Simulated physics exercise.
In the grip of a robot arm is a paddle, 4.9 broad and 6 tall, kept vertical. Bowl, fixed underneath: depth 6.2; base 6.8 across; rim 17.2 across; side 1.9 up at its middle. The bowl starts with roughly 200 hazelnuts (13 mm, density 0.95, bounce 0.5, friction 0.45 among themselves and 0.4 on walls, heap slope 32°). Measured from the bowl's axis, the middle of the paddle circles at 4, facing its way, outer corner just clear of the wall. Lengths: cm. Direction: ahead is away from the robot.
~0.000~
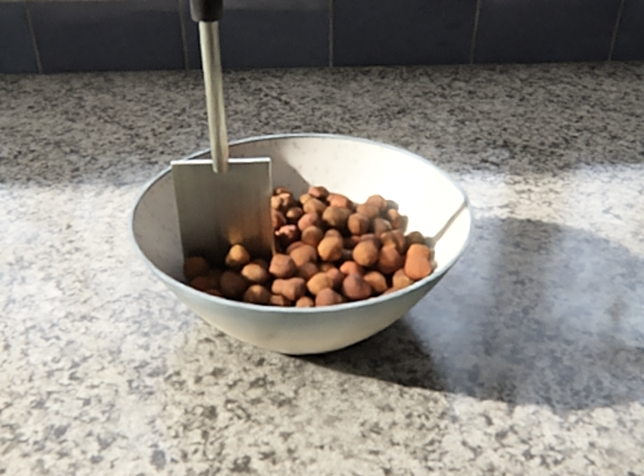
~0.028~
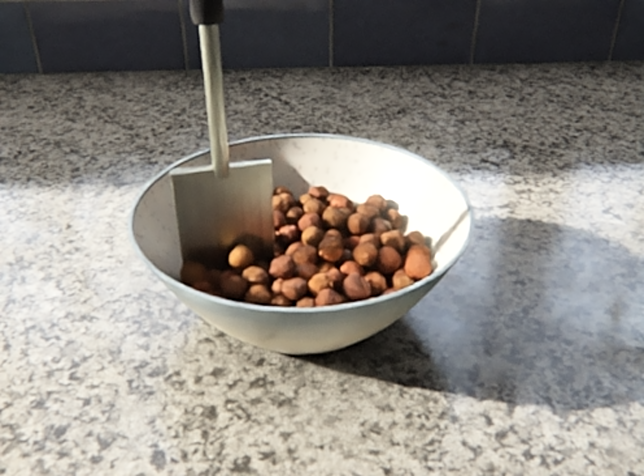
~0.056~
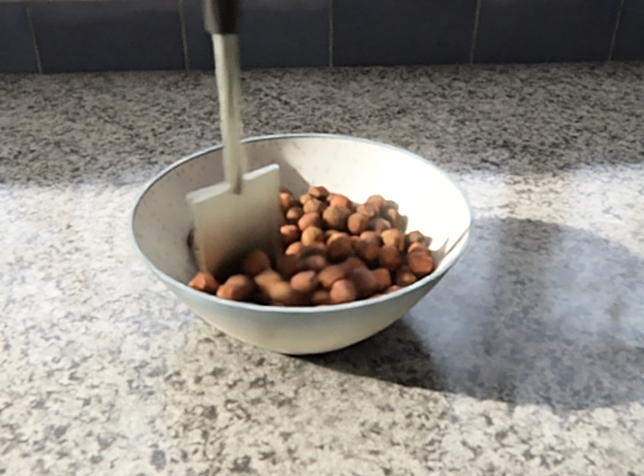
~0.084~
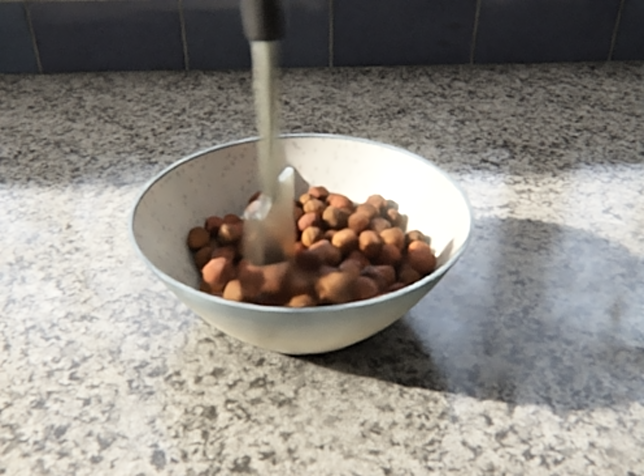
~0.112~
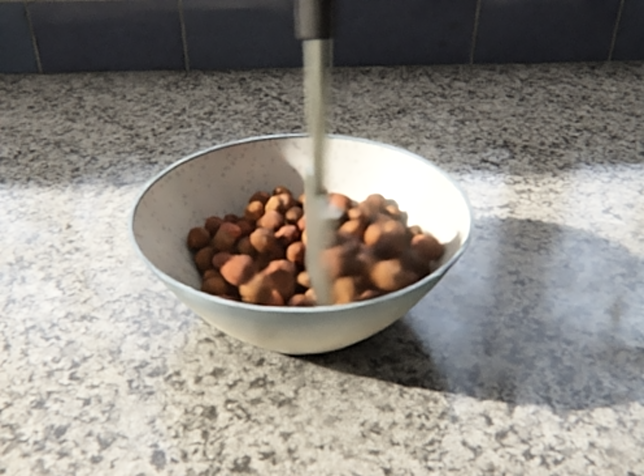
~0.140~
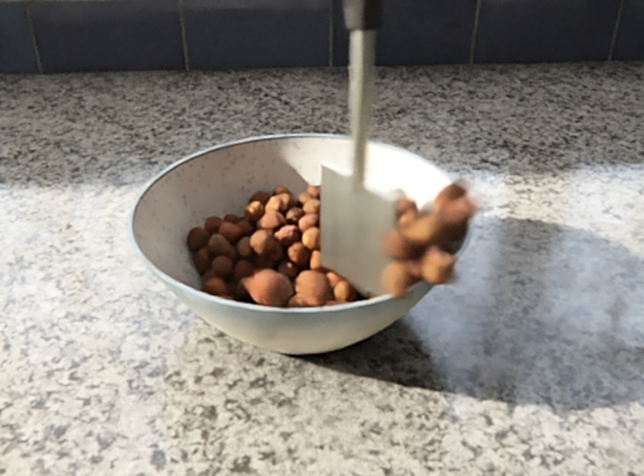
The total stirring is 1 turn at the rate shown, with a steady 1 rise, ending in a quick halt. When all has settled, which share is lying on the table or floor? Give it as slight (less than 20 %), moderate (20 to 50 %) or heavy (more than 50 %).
It is moderate.
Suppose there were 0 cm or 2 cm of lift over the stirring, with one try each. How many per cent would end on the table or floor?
It comes to about 40 per cent and about 20 per cent.
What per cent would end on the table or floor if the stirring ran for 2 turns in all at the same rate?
I'd expect some 40 per cent.
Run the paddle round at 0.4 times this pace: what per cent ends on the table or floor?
Close to 5 in a hundred.
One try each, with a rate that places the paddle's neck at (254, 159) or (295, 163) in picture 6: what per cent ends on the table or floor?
About 5 and 20 per cent.
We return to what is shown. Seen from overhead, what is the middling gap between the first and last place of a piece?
Around 3 cm.
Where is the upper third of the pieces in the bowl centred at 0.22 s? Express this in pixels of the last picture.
About pixel (351, 183).
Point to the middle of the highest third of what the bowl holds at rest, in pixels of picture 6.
Centre, approx.: (269, 269).
By 0.22 s, 213° round, highest piece 11 above the table; 182 in the bowl, 21 in flight or on the tool.
By 0.29 s, 297° round, highest piece 14 above the table; 162 in the bowl, 11 on the table or floor, 30 in flight or on the tool.
By 0.53 s, 0° round, highest piece 6 above the table; 142 in the bowl, 60 on the table or floor, 1 in flight or on the tool.
By 1.23 s, 0° round, highest piece 4 above the table; 142 in the bowl, 61 on the table or floor.
Final count, 142 in the bowl, 61 on the table or floor. That is 30 % on the table or floor.
